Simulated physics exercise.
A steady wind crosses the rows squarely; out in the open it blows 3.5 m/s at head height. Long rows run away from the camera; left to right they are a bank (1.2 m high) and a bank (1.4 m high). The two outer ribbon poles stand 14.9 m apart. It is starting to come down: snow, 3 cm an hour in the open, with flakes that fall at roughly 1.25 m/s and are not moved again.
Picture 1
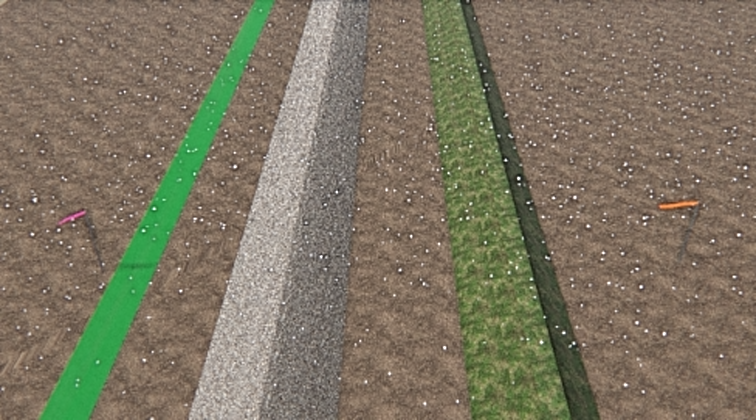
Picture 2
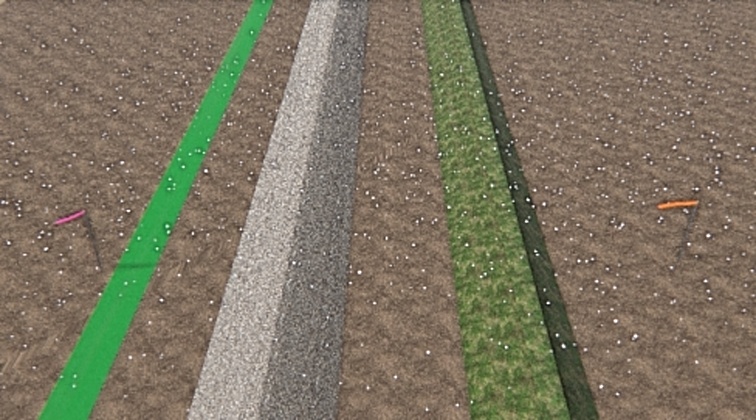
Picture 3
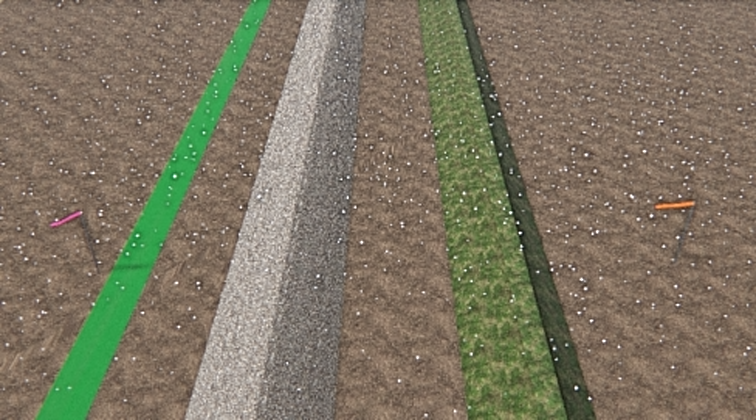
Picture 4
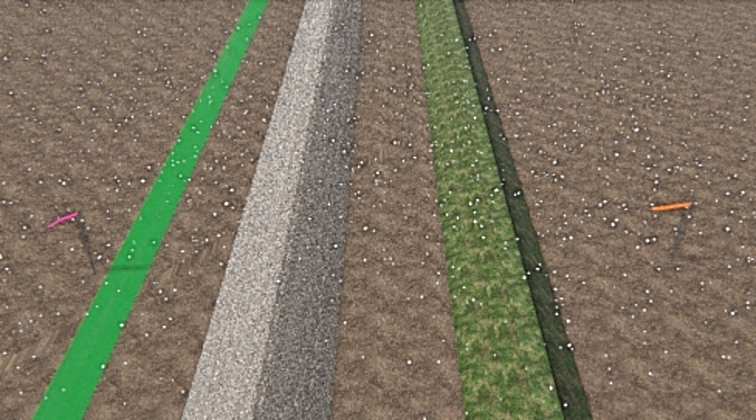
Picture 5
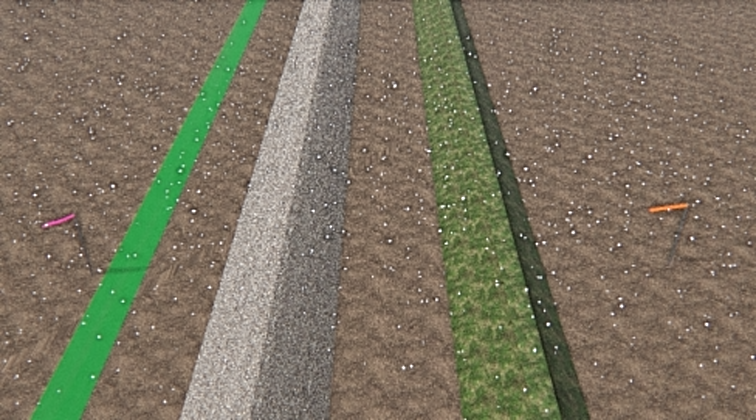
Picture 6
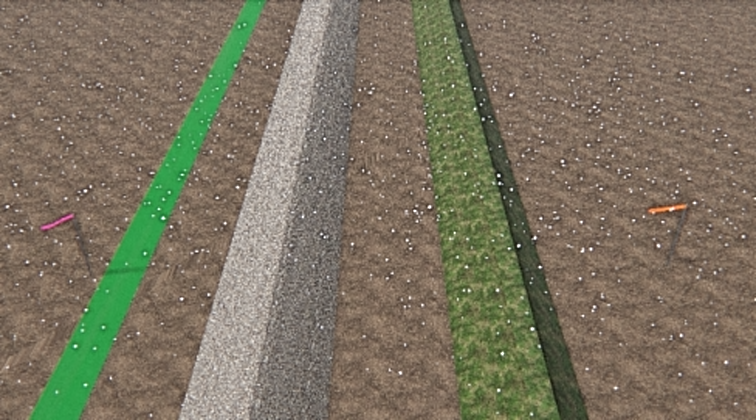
Ribbons on two outer poles streaming left as snow flecks drift over bare soil, a green strip and two long banks.
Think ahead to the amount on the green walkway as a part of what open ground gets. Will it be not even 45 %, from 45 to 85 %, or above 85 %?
On the green walkway: More than 85 % of what open ground gets.
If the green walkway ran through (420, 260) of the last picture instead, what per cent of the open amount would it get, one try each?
About 80 %.
In 10 minutes the green walkway collects 5 mm against 5 mm in the open.
In 30 minutes the green walkway collects 14 mm against 15 mm in the open.
In 60 minutes the green walkway collects 29 mm against 30 mm in the open, so the green walkway has 96 % of the open amount; the left half of it has 100 %, the right half 92 %.
